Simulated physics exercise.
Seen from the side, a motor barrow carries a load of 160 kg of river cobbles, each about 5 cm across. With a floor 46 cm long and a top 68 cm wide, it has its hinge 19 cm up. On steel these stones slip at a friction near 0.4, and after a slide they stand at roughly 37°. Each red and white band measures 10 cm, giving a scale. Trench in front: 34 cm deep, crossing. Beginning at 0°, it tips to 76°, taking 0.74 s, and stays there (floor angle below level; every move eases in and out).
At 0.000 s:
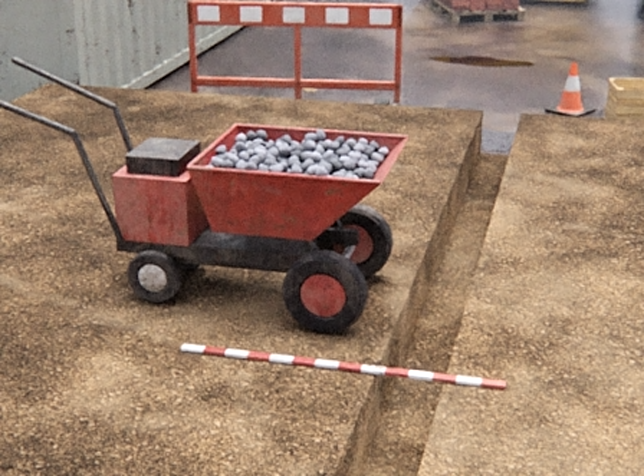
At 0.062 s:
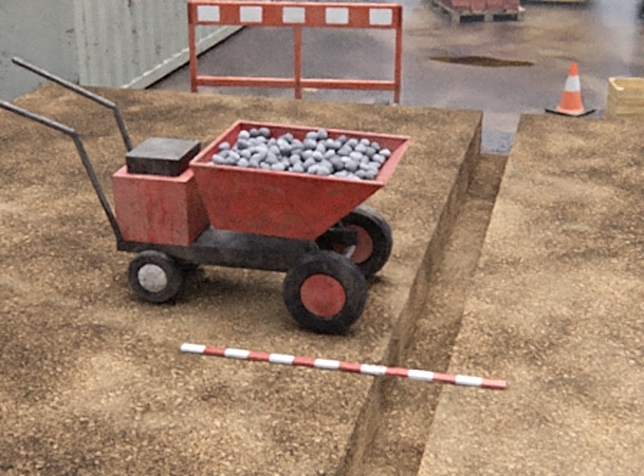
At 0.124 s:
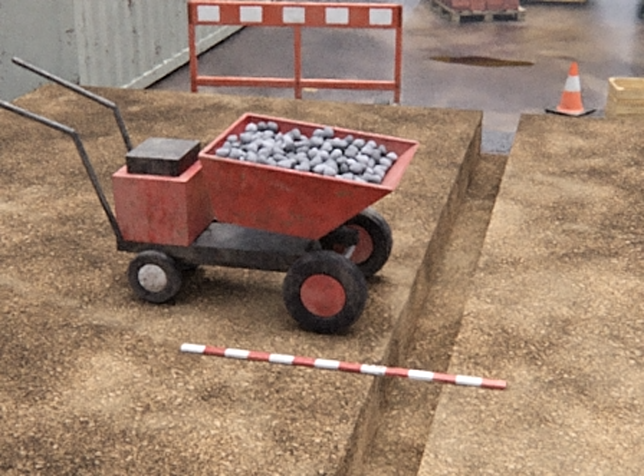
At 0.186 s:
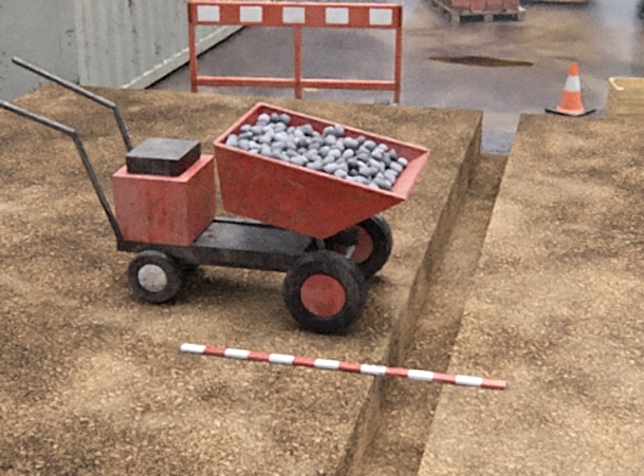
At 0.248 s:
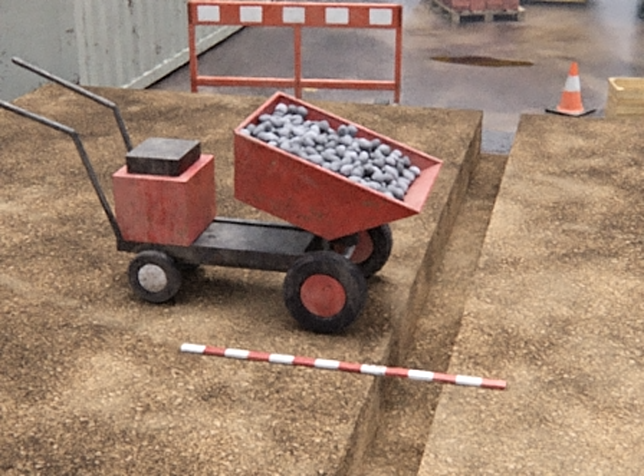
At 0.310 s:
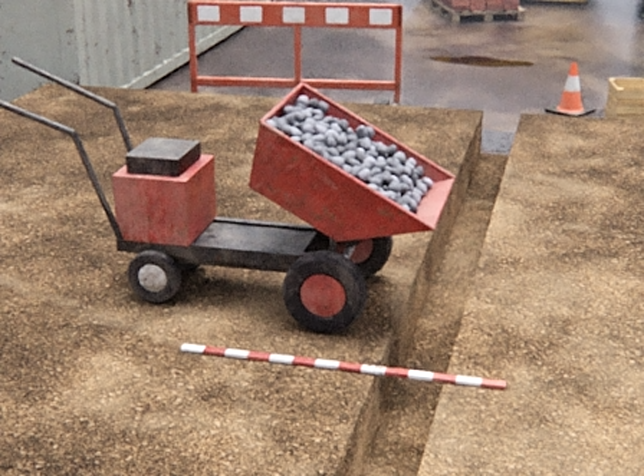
A red skip full of grey cobbles tilted forward on a small motor barrow, its back end rising steadily while its lip dipped toward the right, above the narrow trench beside a red and white pole.
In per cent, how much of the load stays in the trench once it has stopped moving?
I would say about 1 per cent.
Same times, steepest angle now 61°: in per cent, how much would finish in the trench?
Share in trench: Approx. 20%.
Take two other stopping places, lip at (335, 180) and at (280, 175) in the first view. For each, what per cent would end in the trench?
Near 55 then near 75 percent.
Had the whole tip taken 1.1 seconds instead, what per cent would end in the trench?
My guess is near 0 percent.
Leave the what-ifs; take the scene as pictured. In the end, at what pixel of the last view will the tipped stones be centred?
Around (554, 319).
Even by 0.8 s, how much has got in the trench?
0 per cent, give or take.
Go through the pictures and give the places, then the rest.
In the first picture, the skip is at 0°, its lip at (380, 183); the top of the load is at (332, 147).
In the second picture, the skip is at 2°, its lip at (384, 185); the top of the load is at (316, 145); the stones move at 0.3 m/s on average.
In the third picture, lip at (392, 190), floor tilted 6°, highest stones at (270, 136); the stones move at 0.7 m/s on average.
In the fourth picture, lip at (405, 199), floor tilted 12°, highest stones at (271, 128); the stones move at 1.0 m/s on average.
In the fifth picture, lip at (420, 212), floor tilted 20°, highest stones at (282, 120); the stones move at 1.2 m/s on average.
In the sixth picture, the skip is at 29°, its lip at (434, 229); the top of the load is at (298, 112); the stones move at 1.3 m/s on average.
After 0.6 s the floor is at 64°; 100 % in the skip; the foremost stones are at (469, 264).
After 0.8 s the floor is at 76°; 56 % in the skip, 44 % past the trench; the foremost stones are at (584, 319).
After 1.2 s the floor is at 76°; 20 % in the skip, 79 % past the trench; the foremost stones are past the picture's edge.
After 3.1 s the floor is at 76°; 15 % in the skip, 1 % in the trench, 84 % past the trench; the foremost stones are past the picture's edge.
